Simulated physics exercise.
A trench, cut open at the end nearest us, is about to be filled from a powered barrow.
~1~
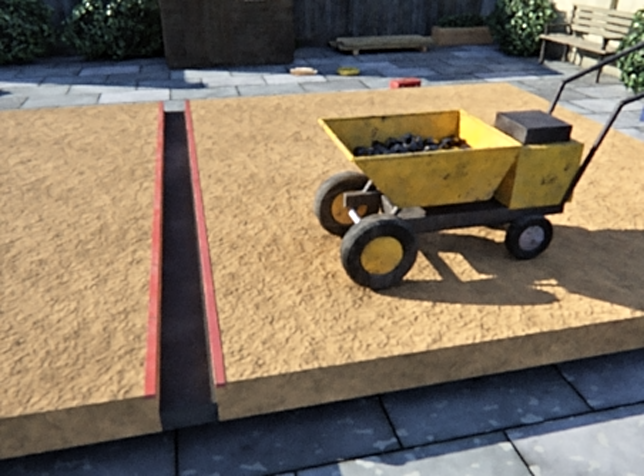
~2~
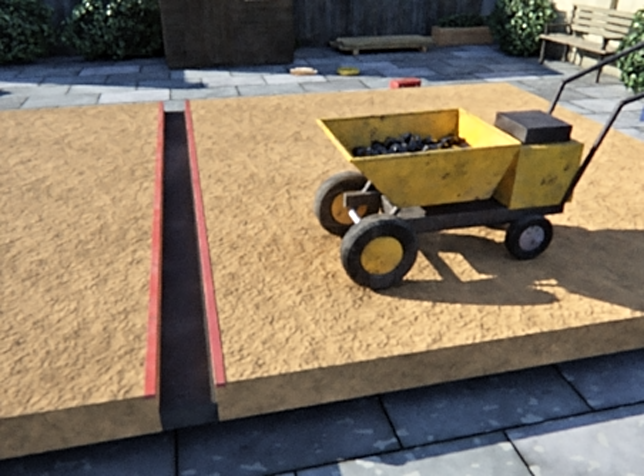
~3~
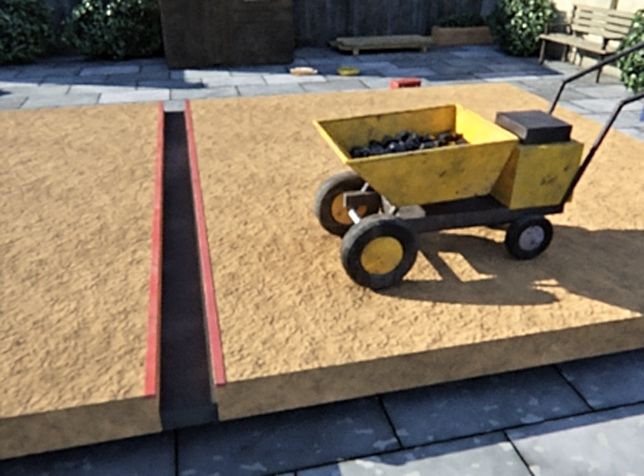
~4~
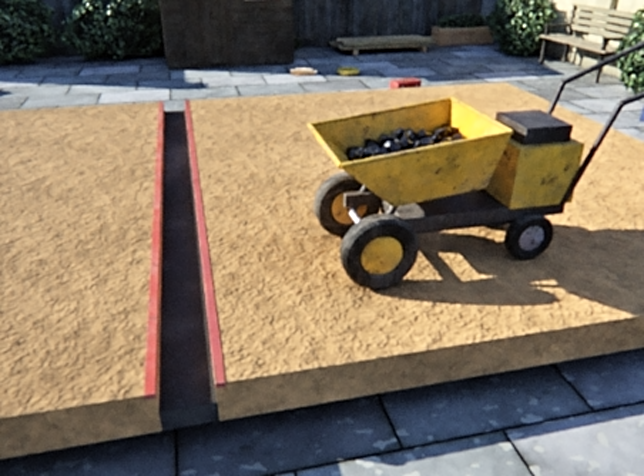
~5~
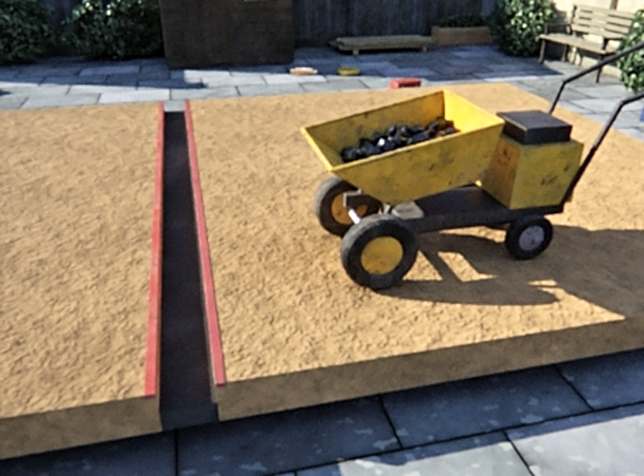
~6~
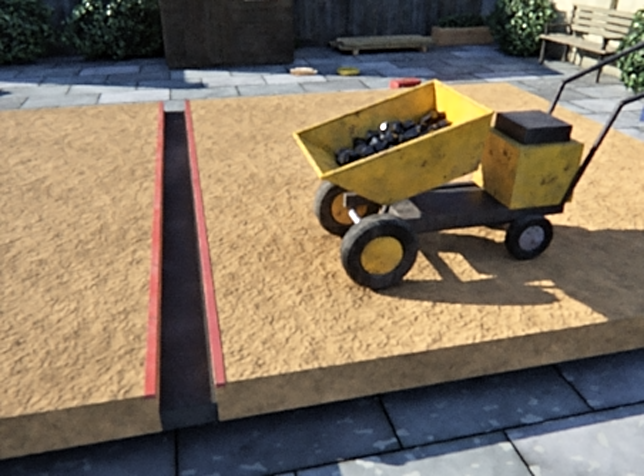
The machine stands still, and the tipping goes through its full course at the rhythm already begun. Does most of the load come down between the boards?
No - largely missed.
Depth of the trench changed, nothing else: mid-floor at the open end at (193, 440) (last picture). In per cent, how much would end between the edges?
Close to 40 per cent, I reckon.
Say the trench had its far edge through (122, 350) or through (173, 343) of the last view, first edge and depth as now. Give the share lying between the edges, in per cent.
The first gives 40 %, the second 30 %.
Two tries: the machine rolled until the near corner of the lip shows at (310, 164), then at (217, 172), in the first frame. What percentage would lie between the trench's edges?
Result: Try 1 = 70 %, try 2 = 0 %.
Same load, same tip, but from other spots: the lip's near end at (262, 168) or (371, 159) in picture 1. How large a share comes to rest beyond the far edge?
About 40 and 0 per cent.
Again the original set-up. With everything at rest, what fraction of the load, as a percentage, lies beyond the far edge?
I'd estimate about 0 per cent of the load.
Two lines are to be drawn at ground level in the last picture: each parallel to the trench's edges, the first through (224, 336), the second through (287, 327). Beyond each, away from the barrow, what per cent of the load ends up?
First 40 in a hundred, second 90 in a hundred.
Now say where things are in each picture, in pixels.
In the first frame, lip of the skip at (353, 161), level; top of the load at (421, 153), lumps of coal; first edge of the trench at (215, 337); far edge at (151, 346), the trench under half as wide as the skip, and shallow for its width.
In the second frame, lip of the skip at (352, 161), level; top of the load at (421, 153).
In the third frame, lip of the skip at (347, 163), tipped barely; top of the load at (430, 149).
In the fourth frame, lip of the skip at (341, 166), tipped a little; top of the load at (431, 147).
In the fifth frame, lip of the skip at (332, 171), tipped a little; top of the load at (436, 141).
In the sixth frame, lip of the skip at (323, 178), tipped clearly; top of the load at (429, 135); first edge of the trench at (215, 337); far edge at (151, 346).
Soon, skip tipped steeply; all in the skip.
A while on, skip tipped right over; most in the skip; about a quarter short of the trench; a stray few falling.
Towards the end, skip tipped right over; a small part in the skip; about half short of the trench; about a third in or heaped over the trench.
Finally, skip tipped right over; a small part in the skip; about half short of the trench; about a third in or heaped over the trench; none beyond it.
